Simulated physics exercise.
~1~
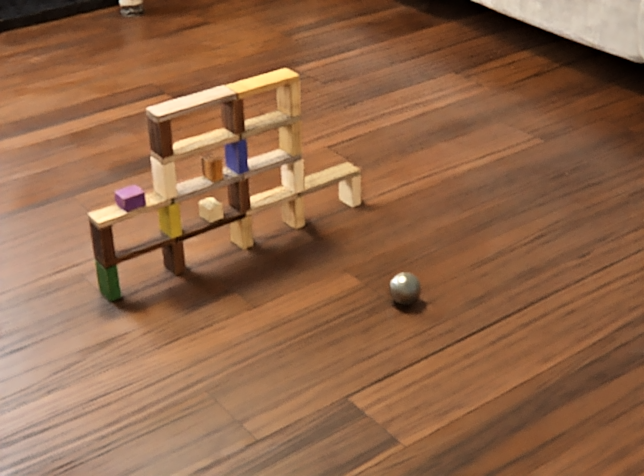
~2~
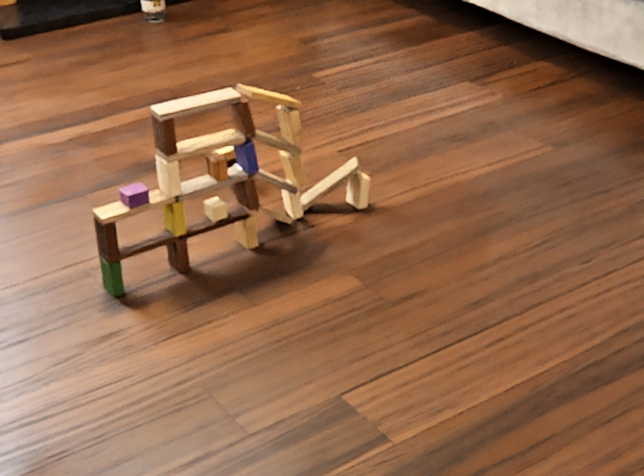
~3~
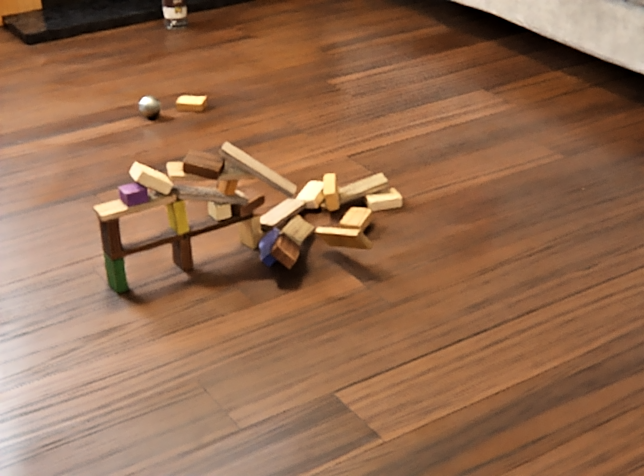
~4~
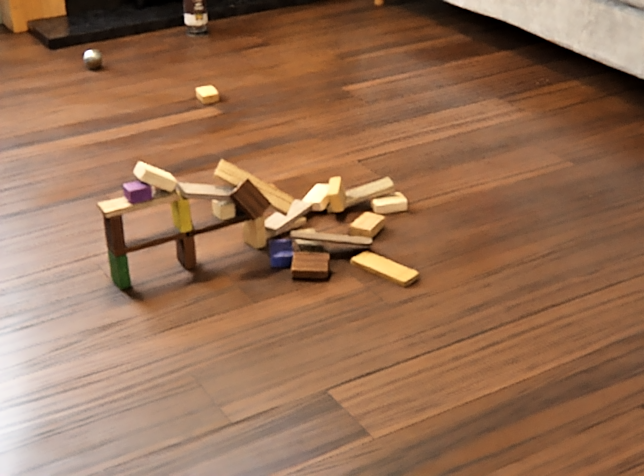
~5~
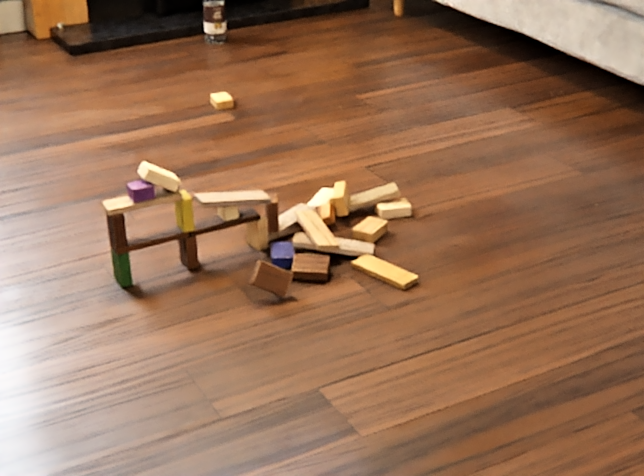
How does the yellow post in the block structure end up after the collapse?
The yellow post is still up at its original level, in the left part of the structure that remains standing.
